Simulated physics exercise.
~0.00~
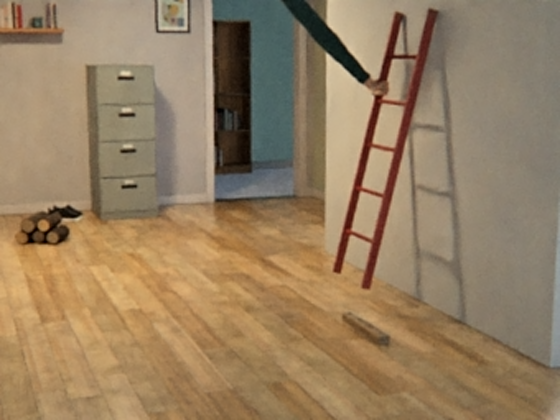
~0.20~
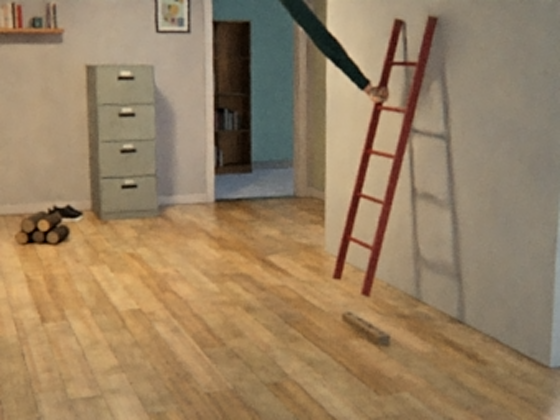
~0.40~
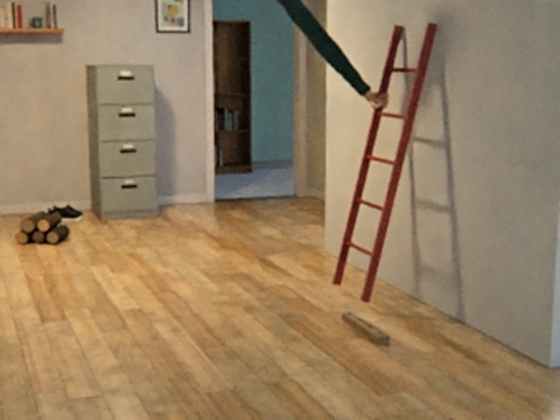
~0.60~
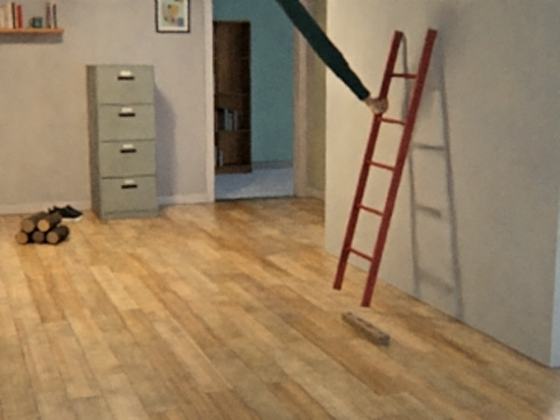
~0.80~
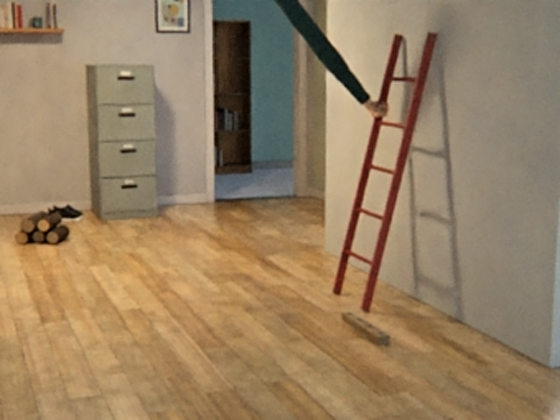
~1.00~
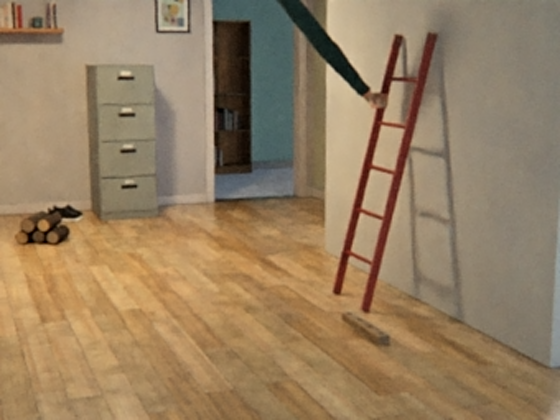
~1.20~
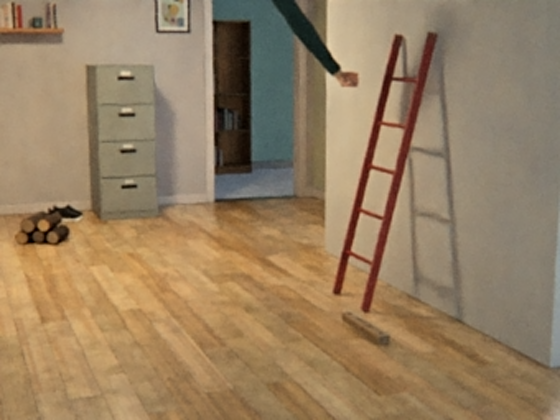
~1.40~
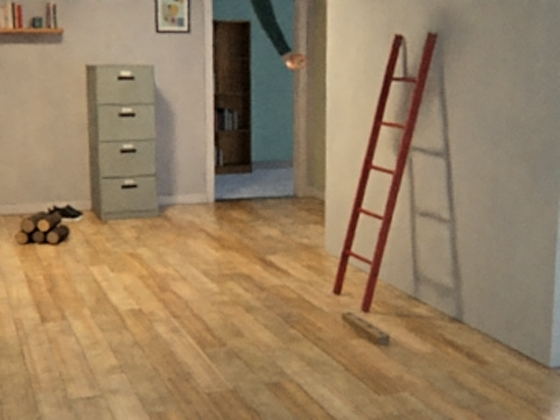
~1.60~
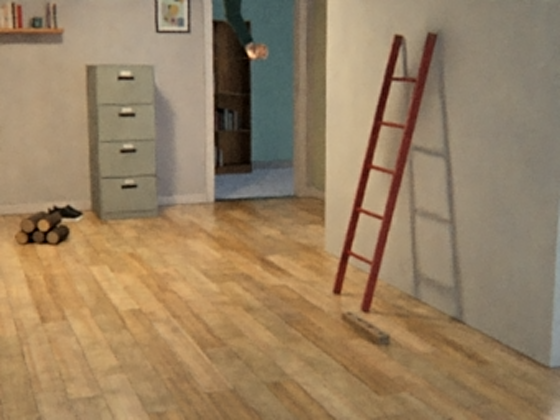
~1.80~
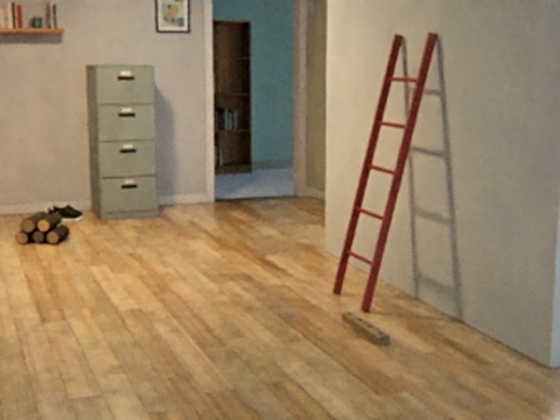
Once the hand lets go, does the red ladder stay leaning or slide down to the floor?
The red ladder stays leaning against the wall after the hand lets go and draws away.
